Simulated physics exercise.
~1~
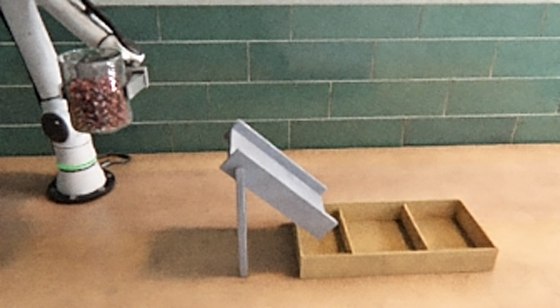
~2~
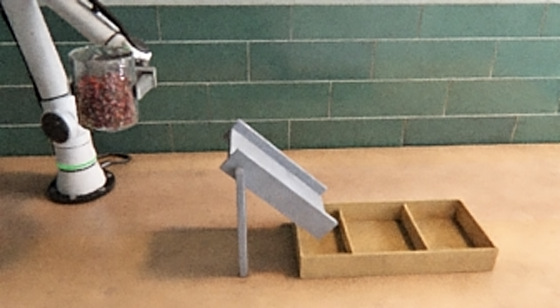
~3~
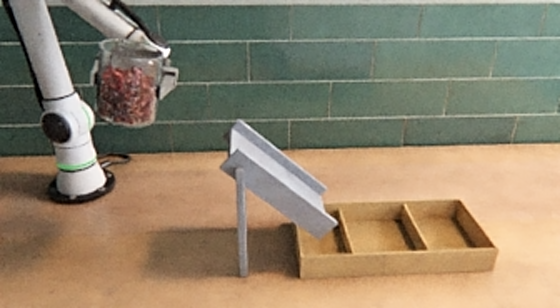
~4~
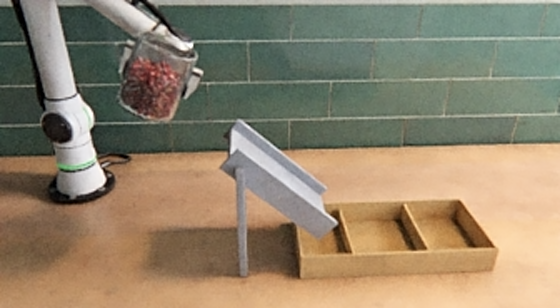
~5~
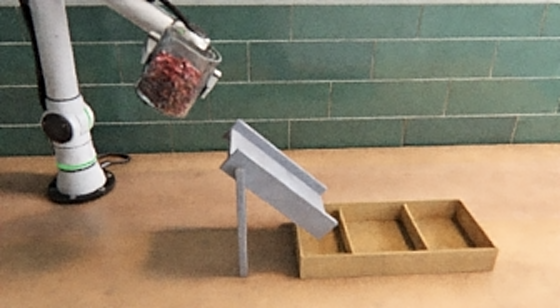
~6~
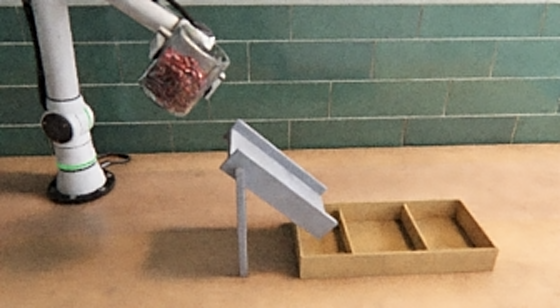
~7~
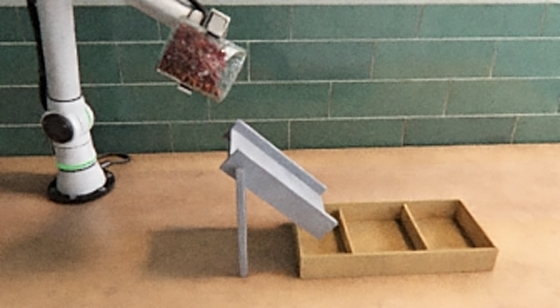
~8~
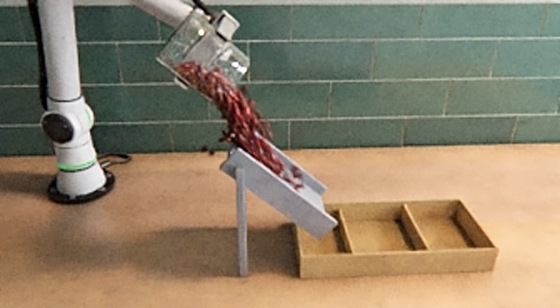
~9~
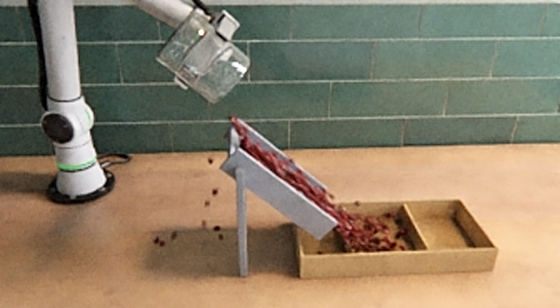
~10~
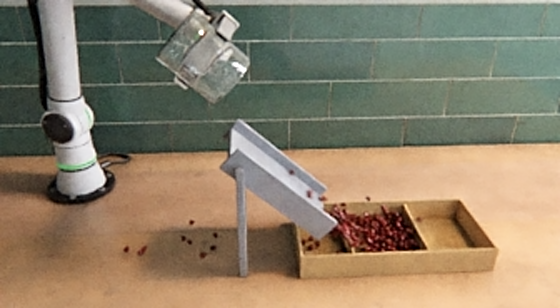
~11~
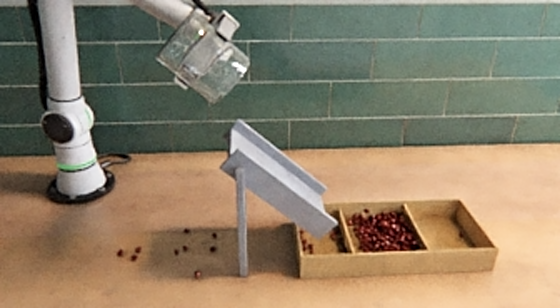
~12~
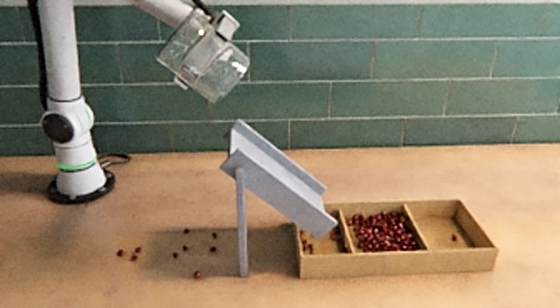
A robot arm carried a clear beaker of dark red beans to the right and tipped it over a grey chute; the beans slid into a divided tan box, mostly filling its middle section, while a few scattered on the table.
